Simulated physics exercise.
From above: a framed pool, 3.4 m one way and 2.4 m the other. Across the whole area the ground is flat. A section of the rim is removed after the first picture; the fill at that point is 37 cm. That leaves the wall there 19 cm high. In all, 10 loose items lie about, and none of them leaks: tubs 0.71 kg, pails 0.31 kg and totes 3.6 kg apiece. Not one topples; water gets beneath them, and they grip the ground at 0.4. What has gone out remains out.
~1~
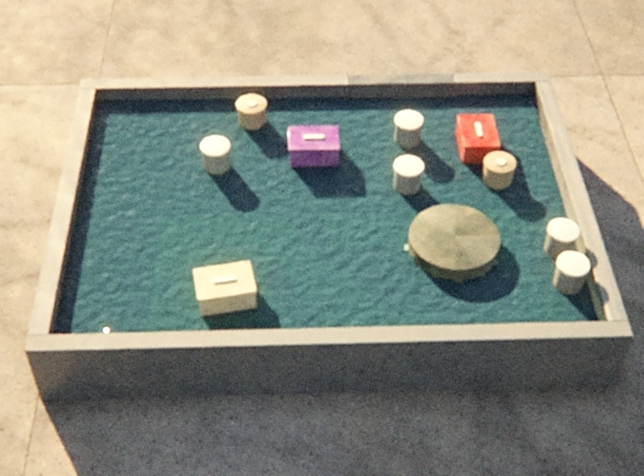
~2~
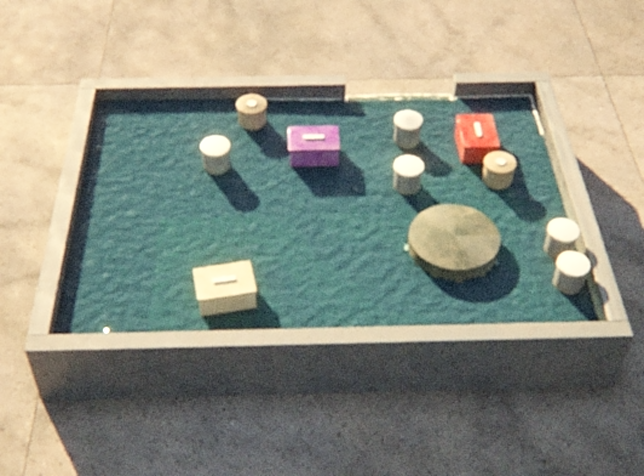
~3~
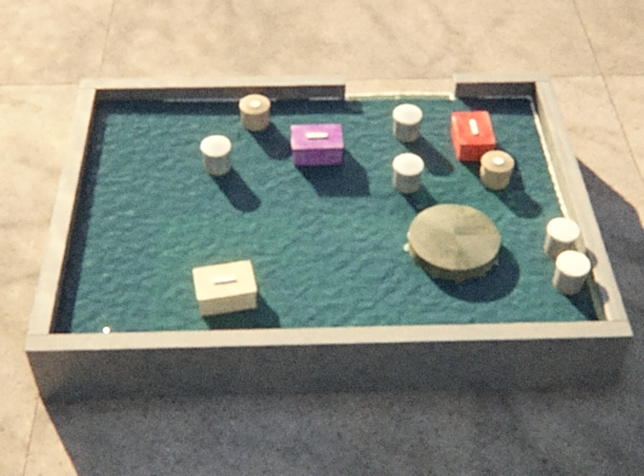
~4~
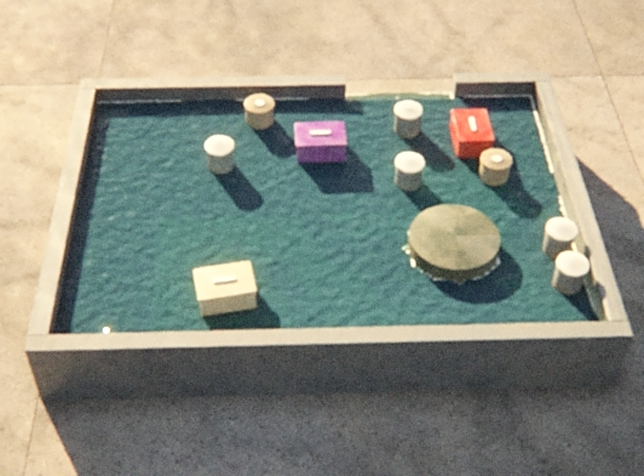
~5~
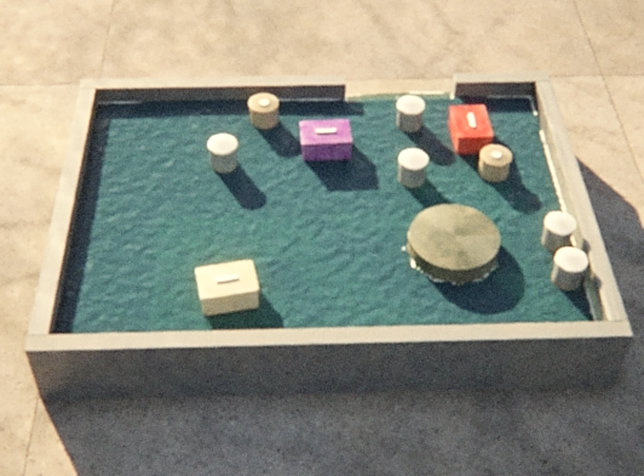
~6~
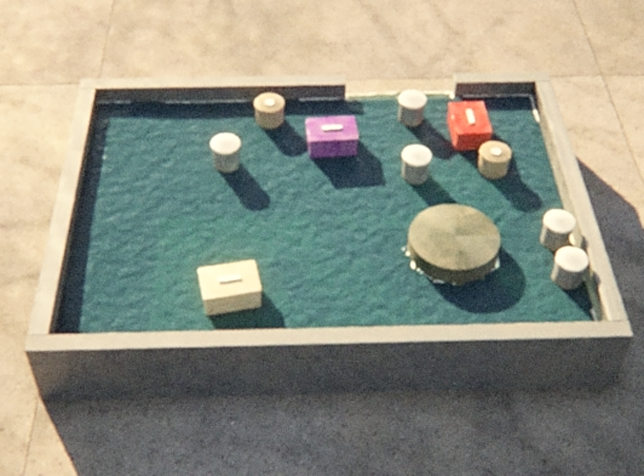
The purple and red boxes and several small tubs drifted slowly a short way across the pool toward the back rim, after a section of that rim was removed, while the large round slab stayed put.
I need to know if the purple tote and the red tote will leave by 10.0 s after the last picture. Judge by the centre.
The purple tote will be outside the pool; the red tote will be outside the pool.
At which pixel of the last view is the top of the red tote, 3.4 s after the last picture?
Somewhere around (440, 89), I'd say.
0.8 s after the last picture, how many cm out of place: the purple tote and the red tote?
30 and 20 cm or so by then.
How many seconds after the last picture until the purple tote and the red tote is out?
5.5 s, then 3.5 s, roughly.
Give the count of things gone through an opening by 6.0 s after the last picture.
2.
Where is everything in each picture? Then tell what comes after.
The first picture shows the purple tote at (314, 138) floats; the red tote at (479, 130) floats; 37 cm deep round most things; 0 of 10 have shifted.
The second picture shows the purple tote at (314, 138) floats; the red tote at (478, 131), afloat; 37 cm deep round most things; 0 of 10 have shifted.
The third picture shows the purple tote at (317, 137), afloat, 4 cm from its start; the red tote at (474, 128), afloat, 5 cm from its start; about 2860 L in view; 2 of 10 have shifted.
The fourth picture shows the purple tote at (320, 134), afloat, 8 cm from its start; the red tote at (473, 125) floats, 9 cm from its start; about 2830 L in view; 6 of 10 have shifted.
The fifth picture shows the purple tote at (326, 132) floats, 12 cm from its start; the red tote at (472, 121), afloat, 13 cm from its start; about 2800 L in view; 9 of 10 have shifted.
The sixth picture shows the purple tote at (332, 129), afloat, 18 cm from its start; the red tote at (470, 118) floats, 17 cm from its start; about 2770 L in view; 9 of 10 have shifted.
Then, 0.8 s after the last picture the purple tote is near (341, 124), 0.3 m from its start, afloat; the red tote is near (466, 113), 0.2 m from its start, afloat; 0 of 10 are out; 10 afloat.
Then, 3.4 s after the last picture the purple tote is near (364, 107), 0.6 m from its start, afloat; the red tote is near (440, 89), 0.6 m from its start, afloat; 0 of 10 are out; 10 afloat.
Then, 6.0 s after the last picture the purple tote has gone out; the red tote has gone out; 2 of 10 are out; 8 afloat.
Then, 10.0 s after the last picture the purple tote has gone out; the red tote has gone out; 3 of 10 are out; 7 afloat.
